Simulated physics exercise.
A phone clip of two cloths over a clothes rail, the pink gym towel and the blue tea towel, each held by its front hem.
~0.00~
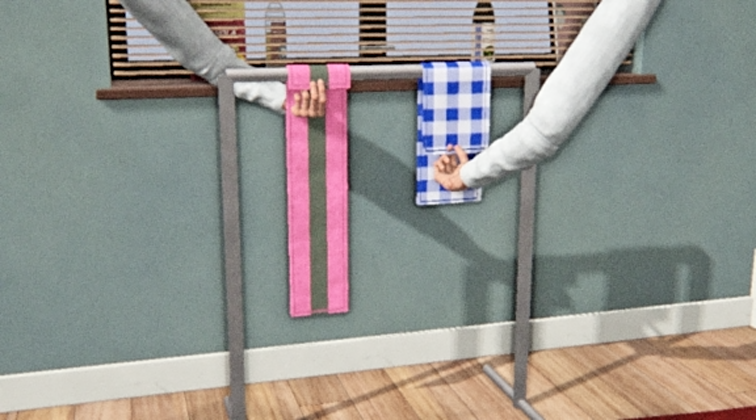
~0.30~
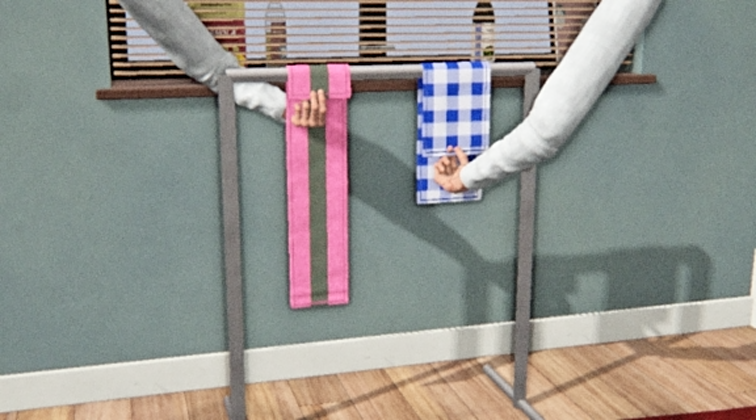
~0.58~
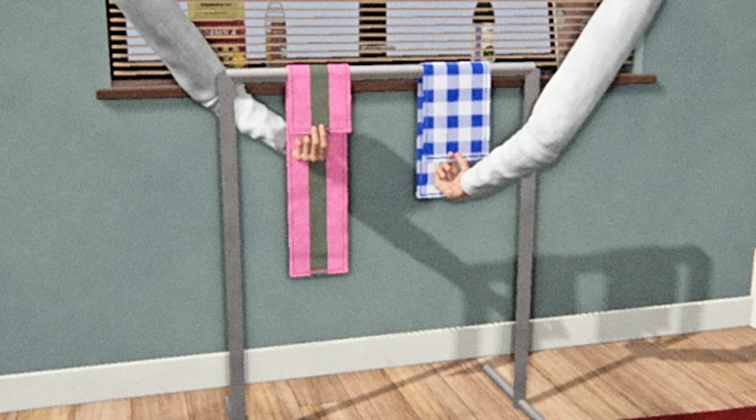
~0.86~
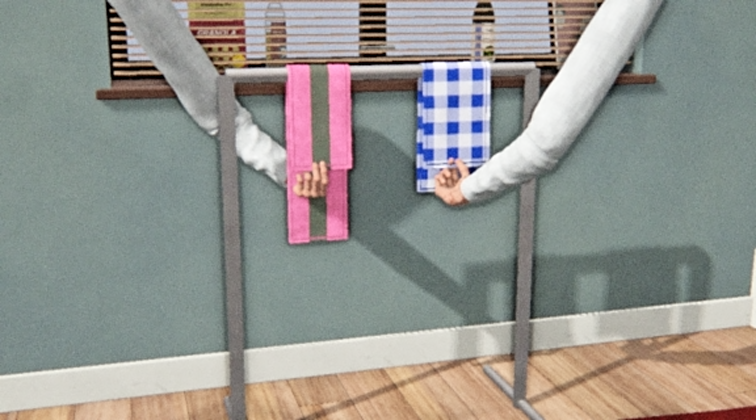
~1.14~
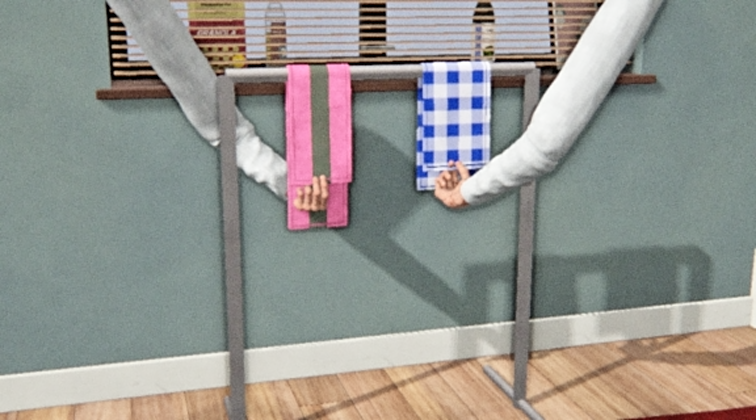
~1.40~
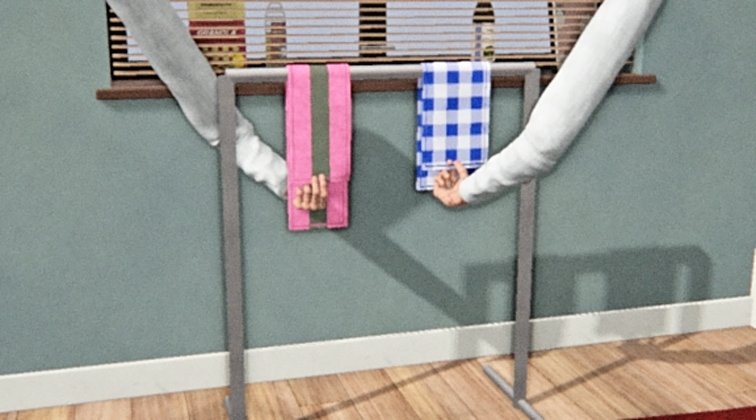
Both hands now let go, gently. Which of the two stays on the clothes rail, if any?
As it turns out, the pink gym towel keeps its place and the blue tea towel stays on.
Around 1.98 s, gym towel at rest on the rail; tea towel at rest on the rail.
Finally, gym towel at rest on the rail; tea towel at rest on the rail. The pink gym towel stays on and the blue tea towel hangs there.
